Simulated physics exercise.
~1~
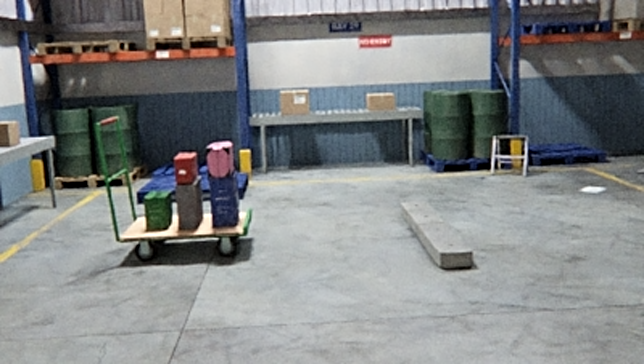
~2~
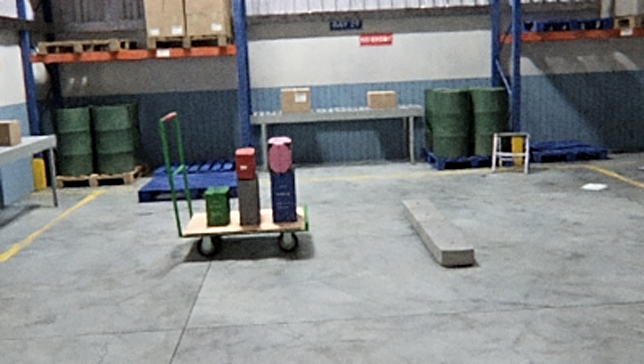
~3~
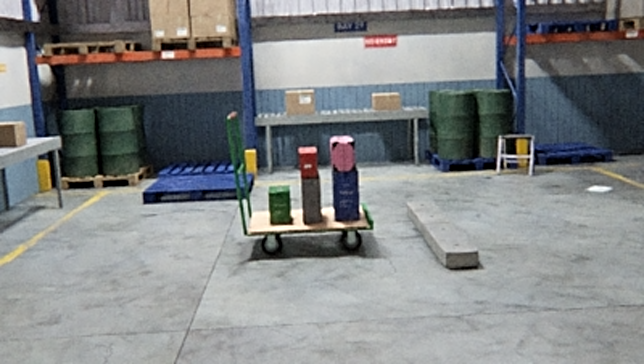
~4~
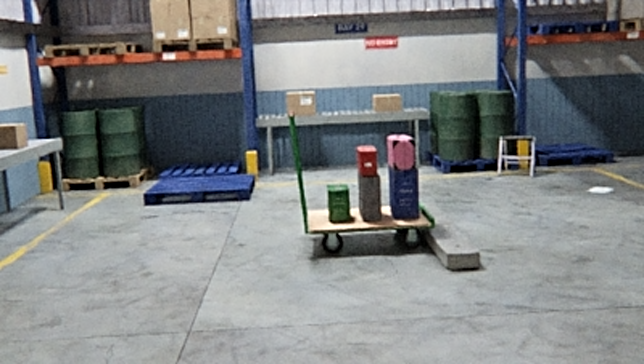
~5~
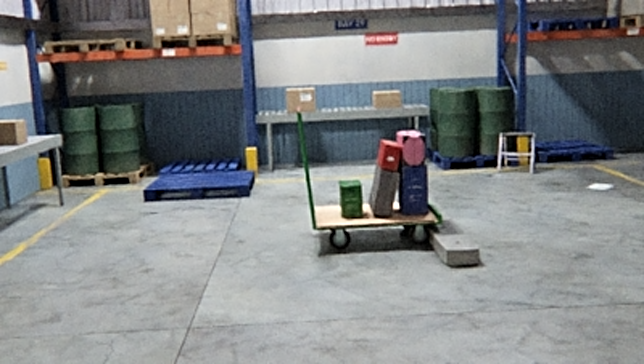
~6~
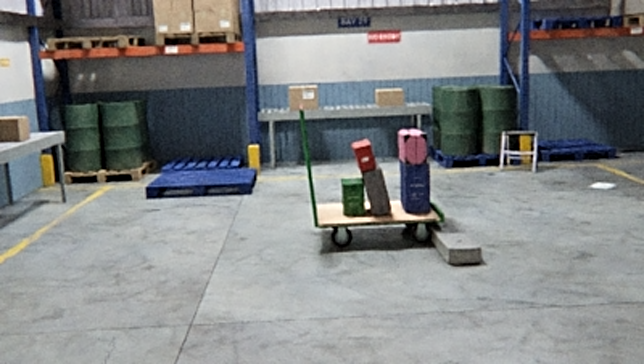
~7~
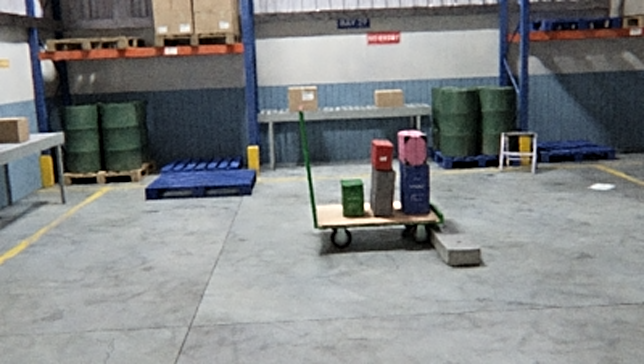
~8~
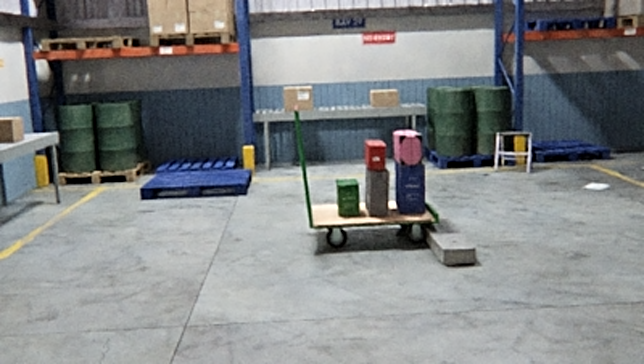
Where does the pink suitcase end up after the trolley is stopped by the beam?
It stays on the trolley, still sitting upright on top of the blue parcel at the right end of the deck.
